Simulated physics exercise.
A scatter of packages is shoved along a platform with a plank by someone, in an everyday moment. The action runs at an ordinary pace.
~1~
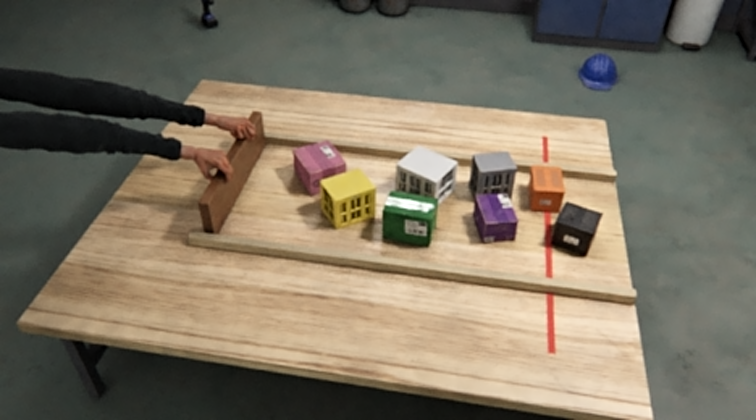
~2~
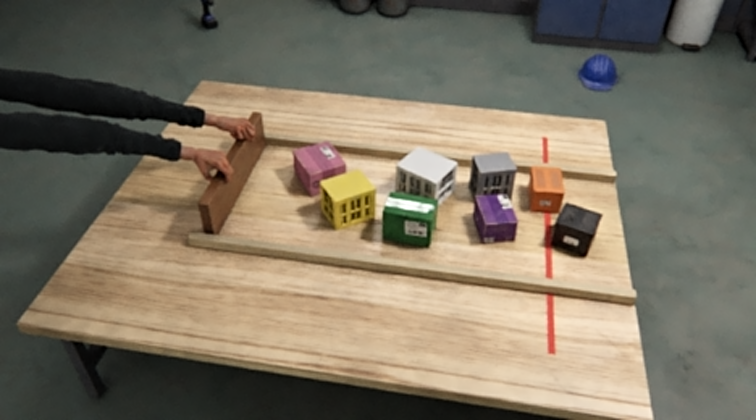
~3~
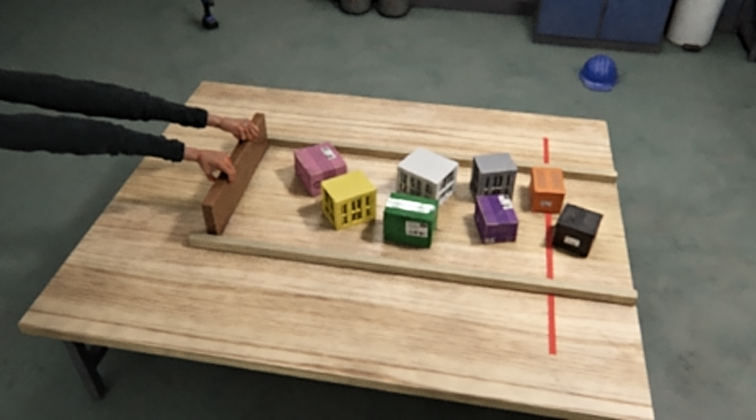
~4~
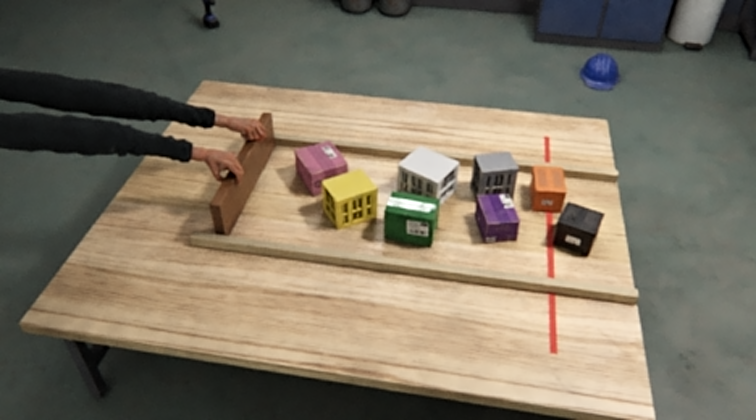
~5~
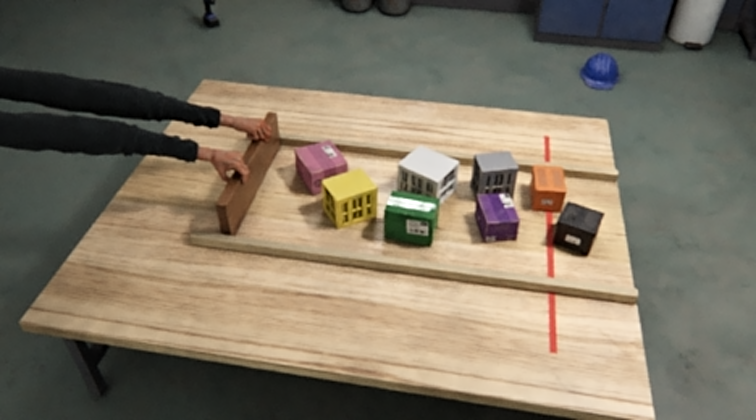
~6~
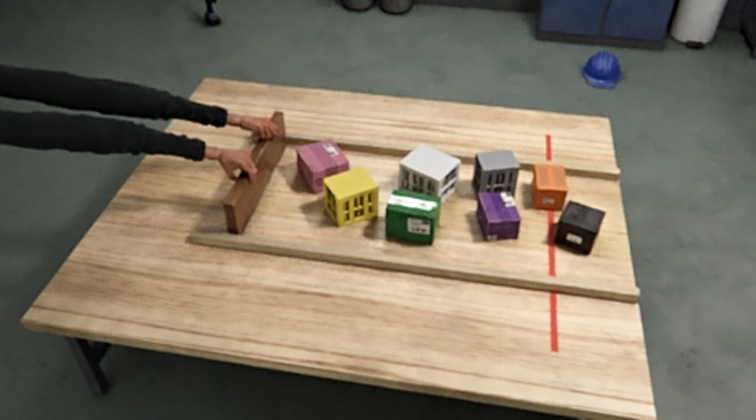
To begin with, two hands grip a brown plank at the left of a wooden table, with eight colourful boxes scattered between two rails and a red line toward the right. The hands then slide the plank slowly a short way rightward, closing some of the gap to the pink box, while the boxes barely move.
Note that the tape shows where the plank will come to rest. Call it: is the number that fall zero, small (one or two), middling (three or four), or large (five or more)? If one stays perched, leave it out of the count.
It is middling.
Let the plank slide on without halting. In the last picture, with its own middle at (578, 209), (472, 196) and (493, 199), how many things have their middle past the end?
Respectively 6, 0 and 2.
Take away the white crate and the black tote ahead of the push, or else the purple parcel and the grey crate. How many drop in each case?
Try 1: 1; try 2: 1.
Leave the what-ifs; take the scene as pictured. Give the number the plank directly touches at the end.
The count is 2.
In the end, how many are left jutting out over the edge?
The number is 2.
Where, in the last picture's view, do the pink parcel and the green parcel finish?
First (574, 204), then (631, 254).
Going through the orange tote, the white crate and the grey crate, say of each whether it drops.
One by one, the orange tote slips off, the white crate holds its position and the grey crate slips off.
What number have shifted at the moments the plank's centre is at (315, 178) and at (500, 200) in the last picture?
First 1 and then 8.
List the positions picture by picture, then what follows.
Black tote (576, 229); orange tote (546, 189); purple parcel (495, 218); plank (236, 171); tape (548, 225), in the first picture.
Orange tote (546, 190); pink parcel (320, 168), in the second picture.
Purple parcel (496, 219); white crate (427, 178), in the third picture.
Black tote (578, 229); green parcel (412, 219), in the fourth picture.
Orange tote (547, 189); plank (251, 172), in the fifth picture.
Black tote (579, 227); orange tote (549, 187); purple parcel (498, 216); plank (258, 171); tape (551, 224), in the sixth picture.
A little later, none off yet; black tote at rest near (579, 227); orange tote at rest near (549, 187); purple parcel at rest near (498, 216).
Next, none off yet; black tote at rest near (579, 227); orange tote shifted a little near (564, 189); purple parcel shifted a little near (516, 216).
Later still, none off yet; black tote shifted about its own width near (637, 242); orange tote tilted well over near (643, 206); purple parcel shifted well along near (593, 225).
When it is over, the number that fall off is three or four; down, grey crate, purple parcel, orange tote and black tote.
